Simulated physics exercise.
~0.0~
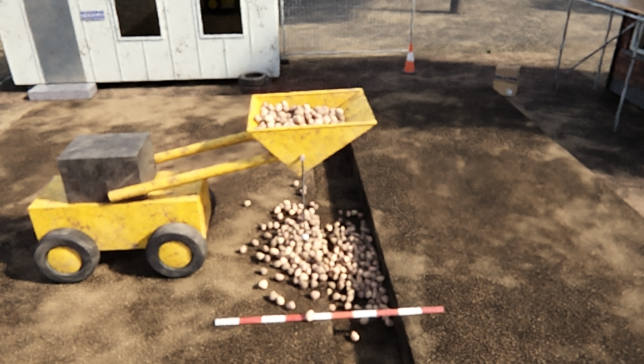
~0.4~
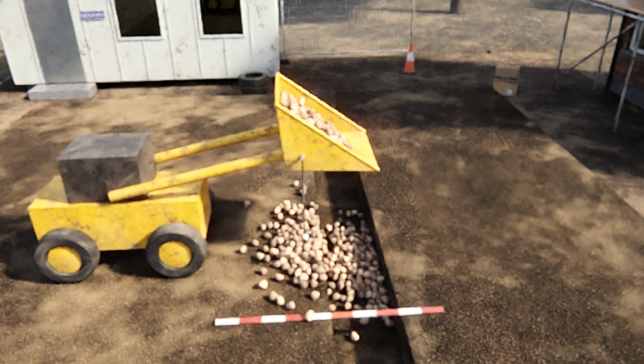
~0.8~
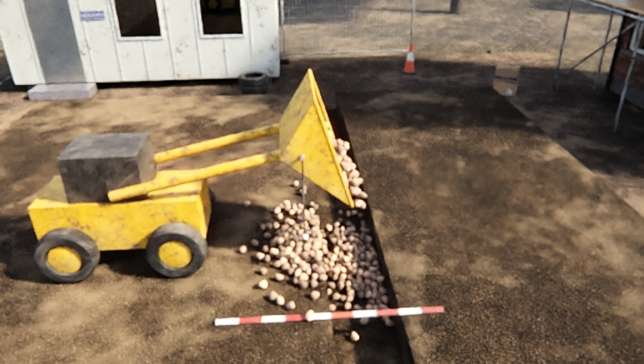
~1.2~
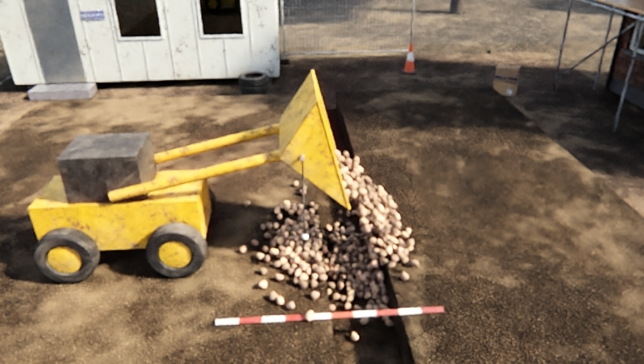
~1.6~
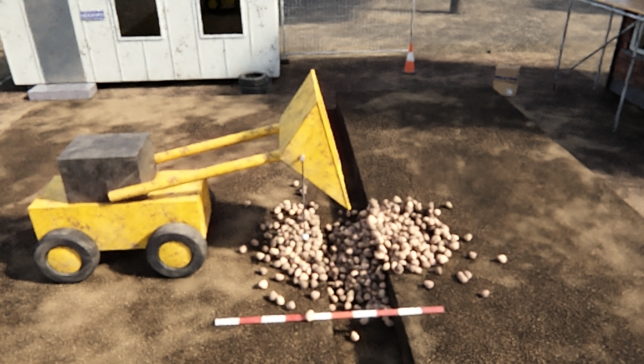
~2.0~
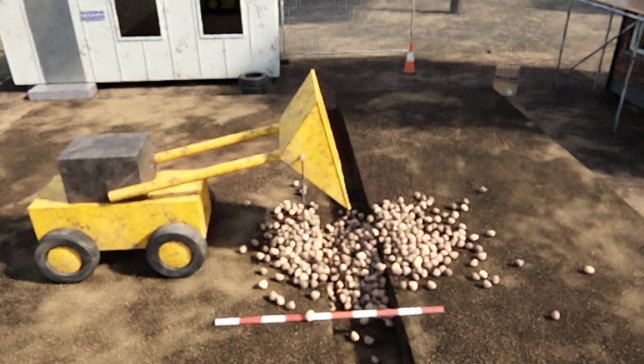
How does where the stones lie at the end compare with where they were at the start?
At the start the stones are in the raised bucket and in a heap below it, reaching into the trench. By the end the bucket is empty and they lie lower and farther right overall, spread across the trench with a few scattered on the ground beyond.
